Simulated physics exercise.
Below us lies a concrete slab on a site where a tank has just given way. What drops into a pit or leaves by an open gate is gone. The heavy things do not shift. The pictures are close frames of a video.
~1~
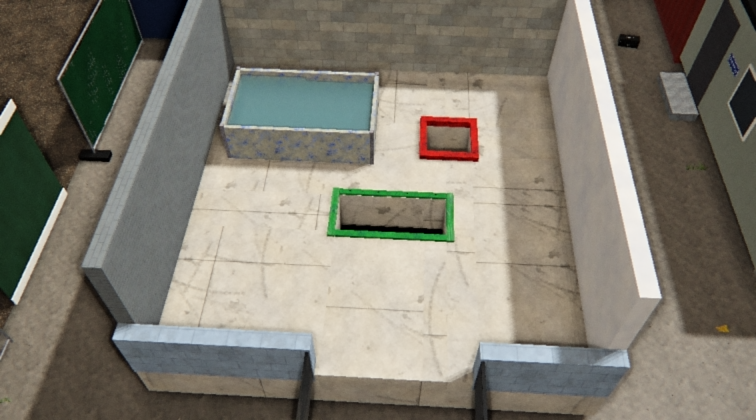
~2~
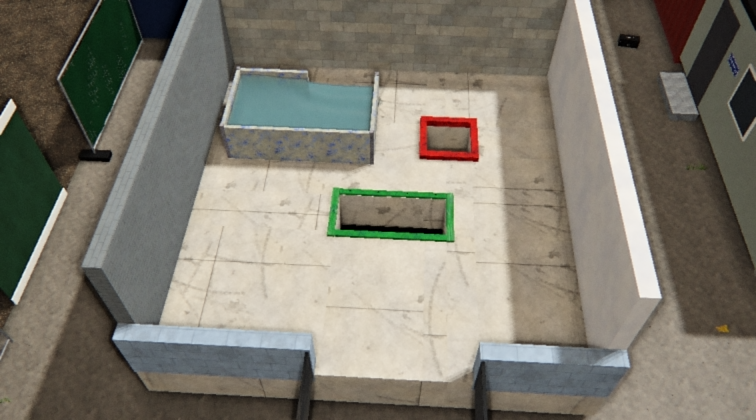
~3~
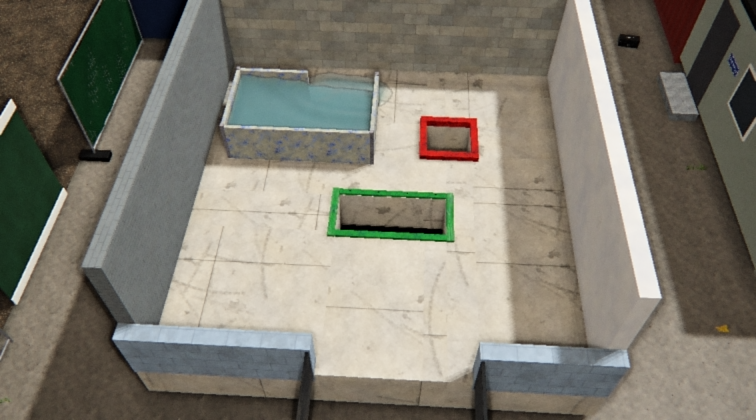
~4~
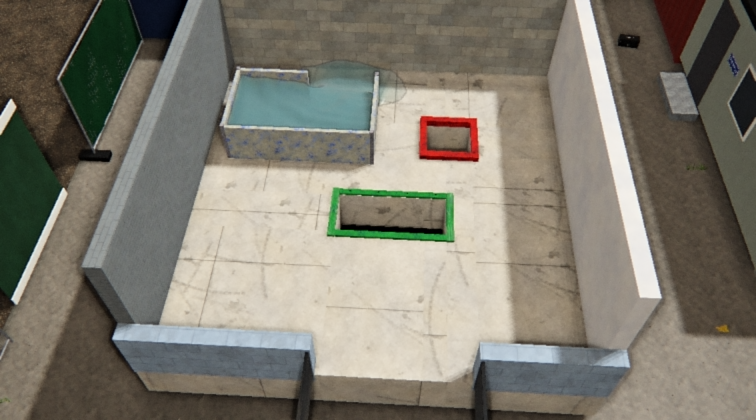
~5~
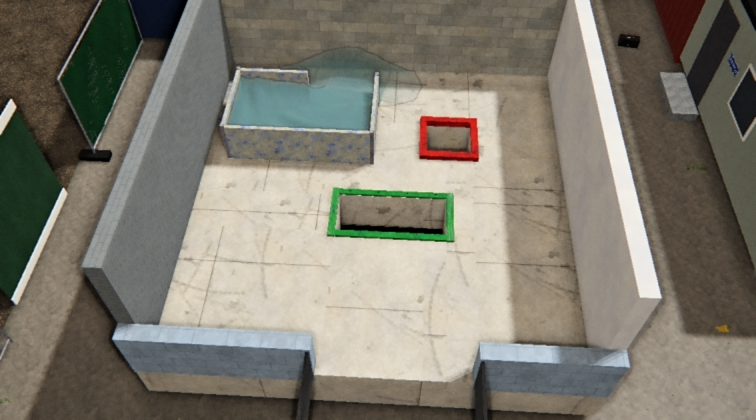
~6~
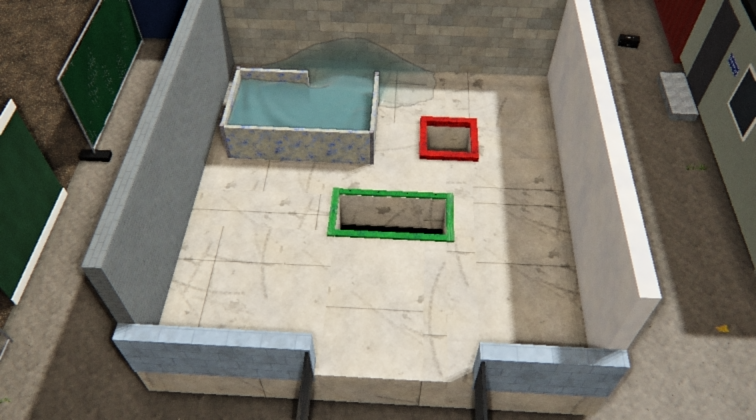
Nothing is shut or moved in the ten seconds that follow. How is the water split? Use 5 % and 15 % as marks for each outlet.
The gate takes from 5 to 15 %; the green pit takes less than 5 %; the red pit takes less than 5 %.
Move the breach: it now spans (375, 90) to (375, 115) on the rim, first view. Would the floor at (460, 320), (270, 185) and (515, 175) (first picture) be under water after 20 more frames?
In that order: Dry, dry, covered.
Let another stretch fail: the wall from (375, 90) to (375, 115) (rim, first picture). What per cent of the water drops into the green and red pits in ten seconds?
Per cent: Green 8, red 30.
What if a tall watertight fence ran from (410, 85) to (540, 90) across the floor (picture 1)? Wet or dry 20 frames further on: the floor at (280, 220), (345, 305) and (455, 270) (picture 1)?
One after the other: Clear, no water, free of water.
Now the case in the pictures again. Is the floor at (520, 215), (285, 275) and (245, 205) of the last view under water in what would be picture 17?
As listed: Not flooded, no water, no water.
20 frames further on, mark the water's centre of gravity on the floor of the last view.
I would point to (357, 119).
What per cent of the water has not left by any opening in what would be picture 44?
Some 98 per cent.
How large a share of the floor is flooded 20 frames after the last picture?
Near 50 in a hundred.
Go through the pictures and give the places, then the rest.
The first frame shows still water in the water tank at (303, 103).
In the second frame, water pours out on the water tank's far side and has run to a hidden place.
In the third frame, water pours out on the water tank's far side and has run to a hidden place.
In the fourth frame, water pours out on the water tank's far side and has run to (307, 67).
In the fifth frame, water pours out on the water tank's far side and has run to (410, 71).
In the sixth frame, the front is at (431, 72), out from the gap on the water tank's far side.
A moment on, water covers 15 % of the floor; the gate 0 %, the green pit 0 %, the red pit 0 %.
Next, water covers 25 % of the floor; the gate 0 %, the green pit 0 %, the red pit 0 %.
Then, water covers 50 % of the floor; the gate 0 %, the green pit 0 %, the red pit 0 %.
Later, water covers 75 % of the floor; the gate 1 %, the green pit 0 %, the red pit 0 %.
In the end, water covers 85 % of the floor; the gate 13 %, the green pit 0 %, the red pit 0 %.
